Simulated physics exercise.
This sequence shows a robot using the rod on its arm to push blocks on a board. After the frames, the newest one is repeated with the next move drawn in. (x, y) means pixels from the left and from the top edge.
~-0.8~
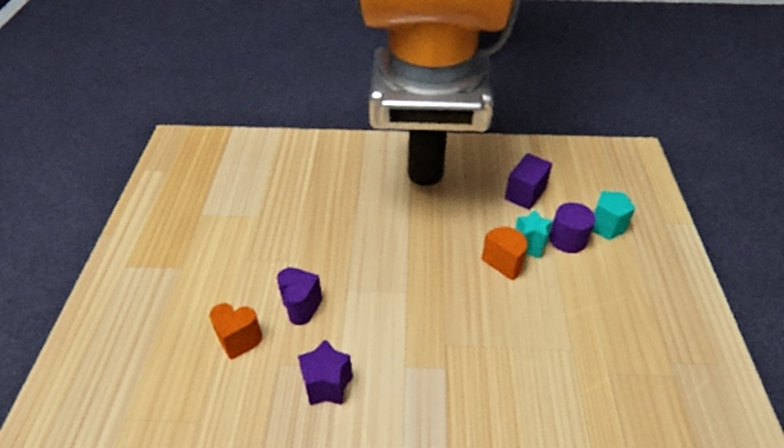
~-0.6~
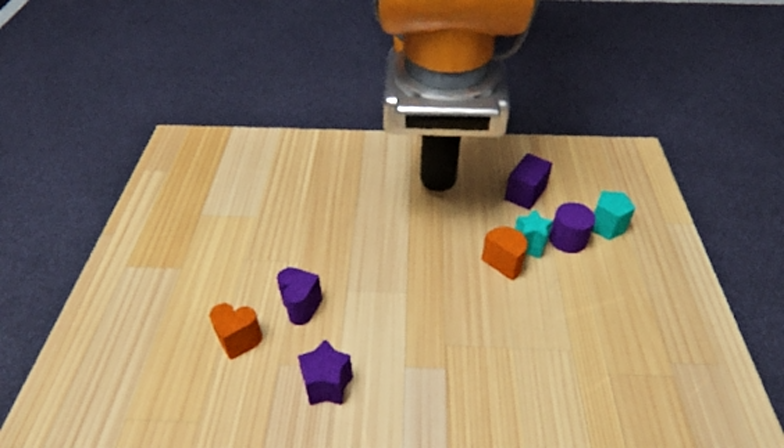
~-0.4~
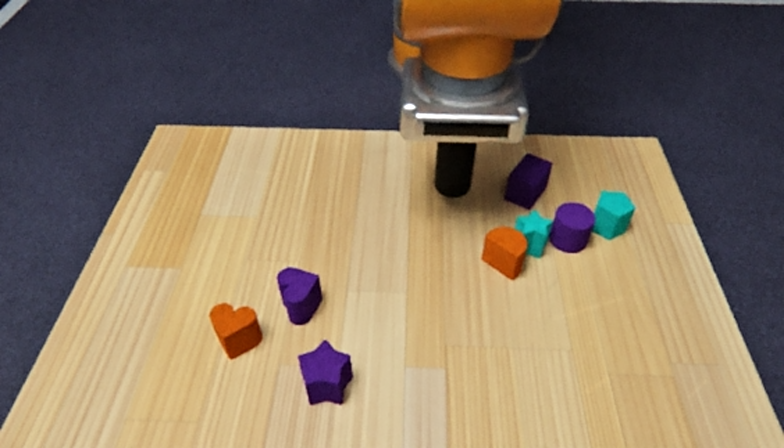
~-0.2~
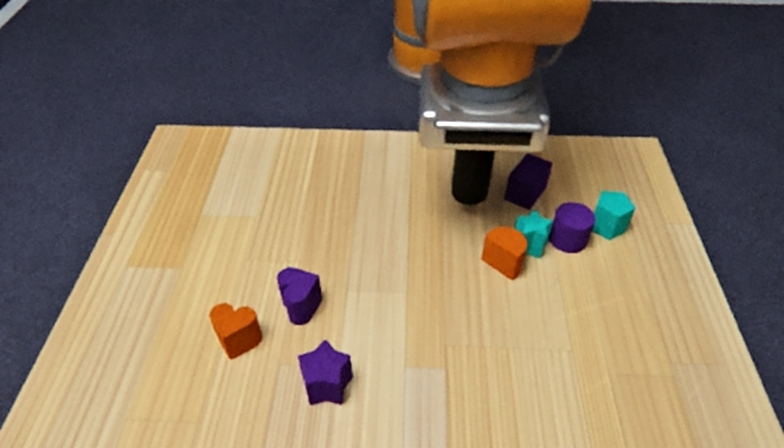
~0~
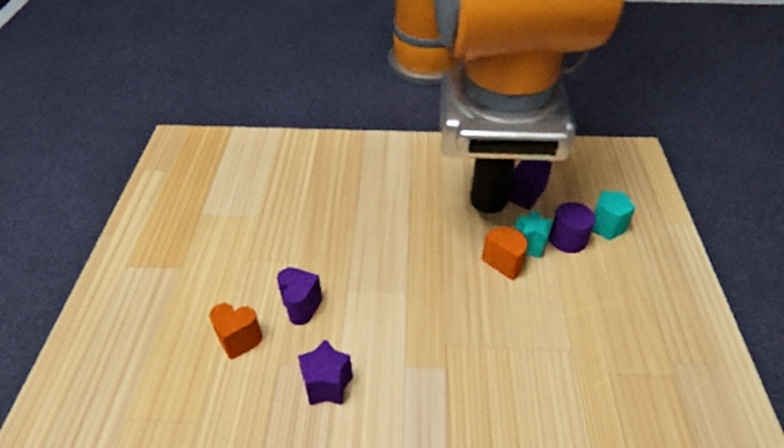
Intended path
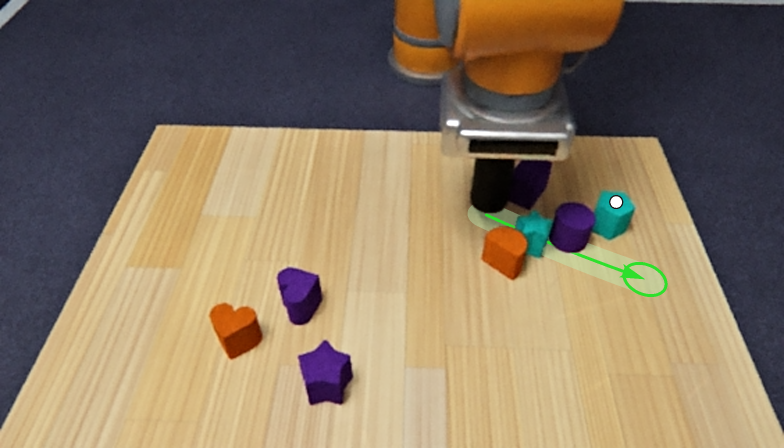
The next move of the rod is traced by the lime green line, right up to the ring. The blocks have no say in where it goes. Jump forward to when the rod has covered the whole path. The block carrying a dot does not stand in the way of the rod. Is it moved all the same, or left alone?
That block ends up displaced.
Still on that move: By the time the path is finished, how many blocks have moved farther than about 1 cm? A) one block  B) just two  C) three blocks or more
The one that fits is C, three blocks or more.
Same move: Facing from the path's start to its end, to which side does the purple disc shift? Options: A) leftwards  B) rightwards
I'll go with A - leftwards.
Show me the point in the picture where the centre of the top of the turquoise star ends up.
Pixel (577, 253).
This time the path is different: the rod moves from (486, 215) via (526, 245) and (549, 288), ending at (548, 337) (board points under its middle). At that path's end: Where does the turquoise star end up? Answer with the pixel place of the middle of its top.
Final place: (596, 291).
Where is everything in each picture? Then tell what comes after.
In the first picture, tip of the rod at (425, 175), middles of tops, orange D-shaped block at (509, 239), purple oblong at (531, 169), turquoise star at (535, 222), purple disc at (576, 215), turquoise five-sided block at (616, 202).
In the second picture, rod at (438, 180), nothing pushed.
In the third picture, rod at (453, 187), nothing pushed.
In the fourth picture, rod at (469, 194), nothing pushed.
In the fifth picture, rod at (488, 202), orange D-shaped block at (509, 239), purple oblong at (531, 169), turquoise star at (535, 222), purple disc at (576, 215), turquoise five-sided block at (616, 202).
The line goes from (486, 215) by way of (535, 236) and (588, 258) to (645, 279); the dot is on the turquoise five-sided block.
The first path, step by step. One third of the way, rod at (539, 224); turquoise star at (556, 236), turned 15° clockwise; purple disc at (582, 216).
Two thirds of the way, rod at (593, 245); turquoise star at (577, 253), turned 65° clockwise; purple disc at (631, 223); turquoise five-sided block at (627, 198), turned 30° anticlockwise.
At the end, rod at (652, 266); orange D-shaped block unmoved; purple oblong unmoved; turquoise star at (577, 253), turned 65° clockwise; purple disc at (655, 225); turquoise five-sided block at (628, 198), turned 35° anticlockwise.
